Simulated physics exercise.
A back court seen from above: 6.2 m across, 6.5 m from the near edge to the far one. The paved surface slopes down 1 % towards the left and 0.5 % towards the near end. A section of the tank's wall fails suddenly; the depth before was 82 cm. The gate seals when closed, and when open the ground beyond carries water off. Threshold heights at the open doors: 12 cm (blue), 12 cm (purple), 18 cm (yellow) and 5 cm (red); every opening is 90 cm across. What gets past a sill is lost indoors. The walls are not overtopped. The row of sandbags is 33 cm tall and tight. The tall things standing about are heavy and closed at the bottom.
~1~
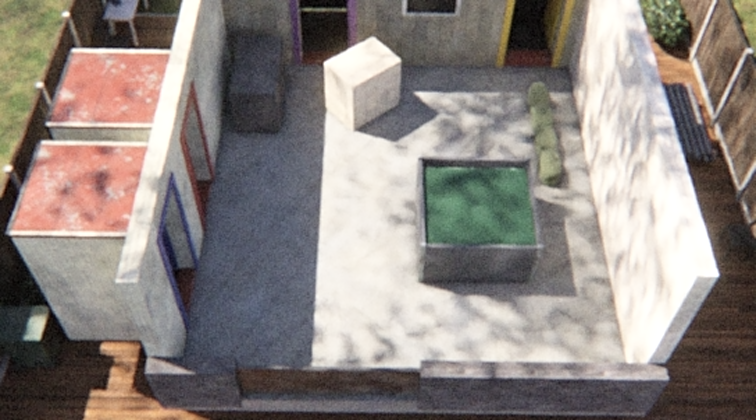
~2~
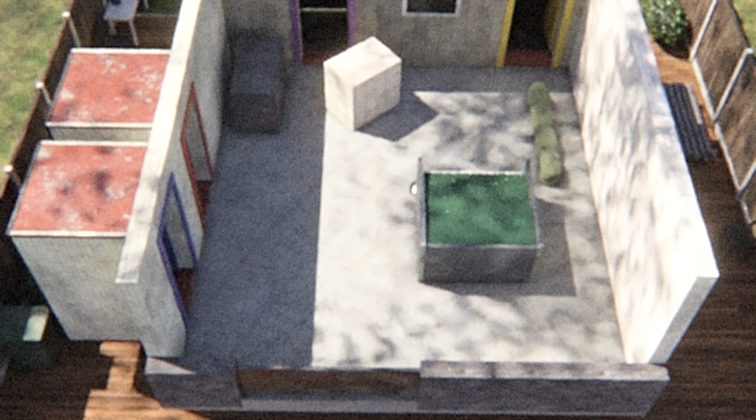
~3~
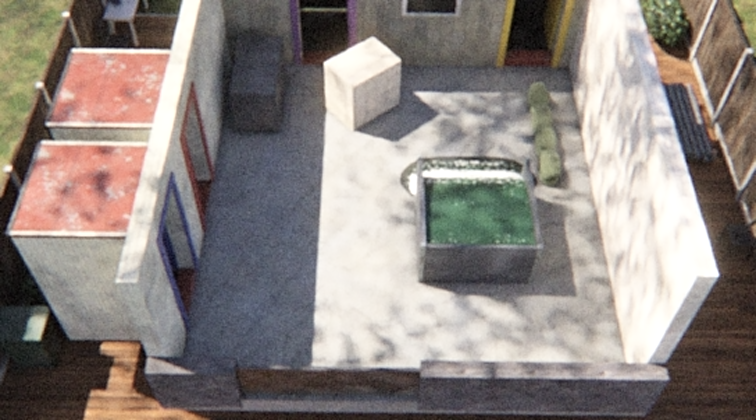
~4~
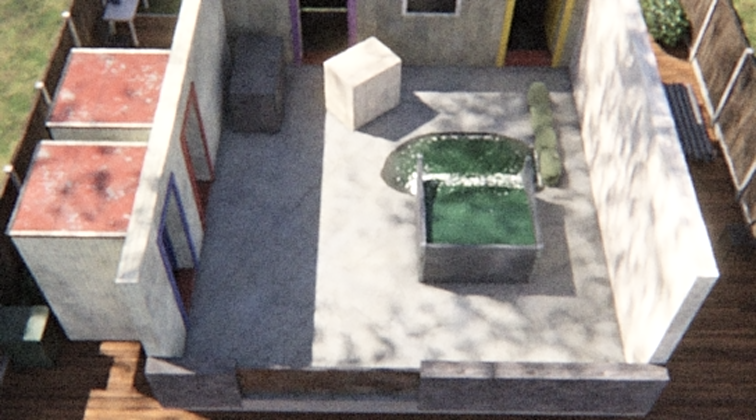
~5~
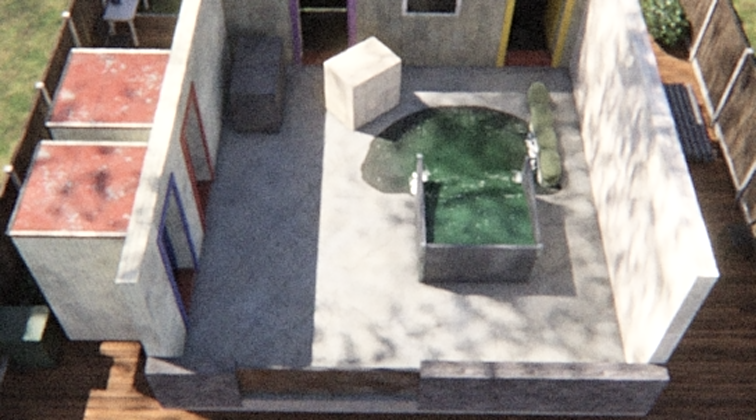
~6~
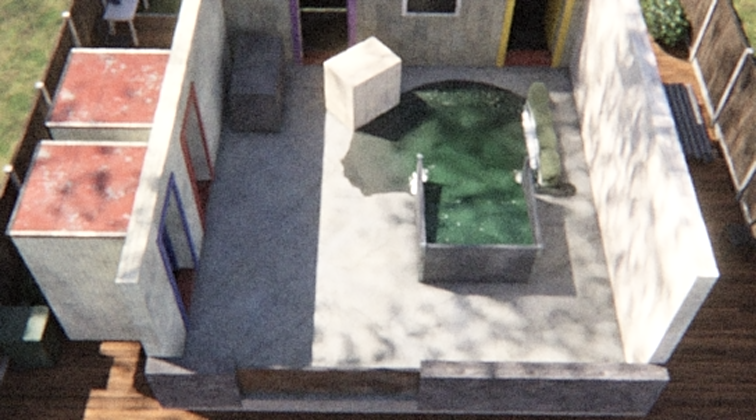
Green water pours from the far side of a square tank and spreads across the pale courtyard.
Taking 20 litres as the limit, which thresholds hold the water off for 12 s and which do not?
Within that time: At the blue door it does not reach the limit; at the purple door it stays under the limit; at the yellow door it goes over the limit; at the red door it passes the limit.
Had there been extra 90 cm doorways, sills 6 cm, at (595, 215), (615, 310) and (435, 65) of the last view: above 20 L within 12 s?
In that order: Not over, under, over.
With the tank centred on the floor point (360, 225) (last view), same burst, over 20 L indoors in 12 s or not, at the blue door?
Then: Blue under.
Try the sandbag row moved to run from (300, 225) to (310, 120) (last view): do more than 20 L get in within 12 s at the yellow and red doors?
Then: Yellow past it, red below.
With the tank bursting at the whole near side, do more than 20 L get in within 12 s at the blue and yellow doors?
Then: Blue past it, yellow below.
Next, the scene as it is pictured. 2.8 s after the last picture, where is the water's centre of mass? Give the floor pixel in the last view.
Near (430, 132).
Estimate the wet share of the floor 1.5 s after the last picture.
Some 35 per cent of it.
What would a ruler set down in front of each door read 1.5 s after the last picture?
In cm: Blue 0, purple 8, yellow 28, red 0.
Then, 0.7 s after the last picture water covers 25 % of the floor and is deepest (42 cm) near (505, 71); blue door not reached, purple door not reached, yellow door 28 cm at the sill, 17 L in, red door not reached.
Then, 1.5 s after the last picture water covers 35 % of the floor and is deepest (38 cm) near (564, 71); blue door not reached, purple door 8 cm at the sill, 0 L in, yellow door 28 cm at the sill, 77 L in, red door not reached.
Then, 2.8 s after the last picture water covers 50 % of the floor and is deepest (26 cm) near (242, 69); blue door not reached, purple door 9 cm at the sill, 1 L in, yellow door 21 cm at the sill, 111 L in, red door 6 cm at the sill, 0 L in.
Then, 6.3 s after the last picture water covers 90 % of the floor and is deepest (16 cm) near (187, 337); blue door 8 cm at the sill, 0 L in, purple door 5 cm at the sill, 1 L in, yellow door 6 cm at the sill, 116 L in, red door 10 cm at the sill, 17 L in.
Then, 11.3 s after the last picture water covers 95 % of the floor and is deepest (11 cm) near (302, 166); blue door 8 cm at the sill, 1 L in, purple door 3 cm at the sill, 1 L in, yellow door 1 cm at the sill, 116 L in, red door 9 cm at the sill, 65 L in.
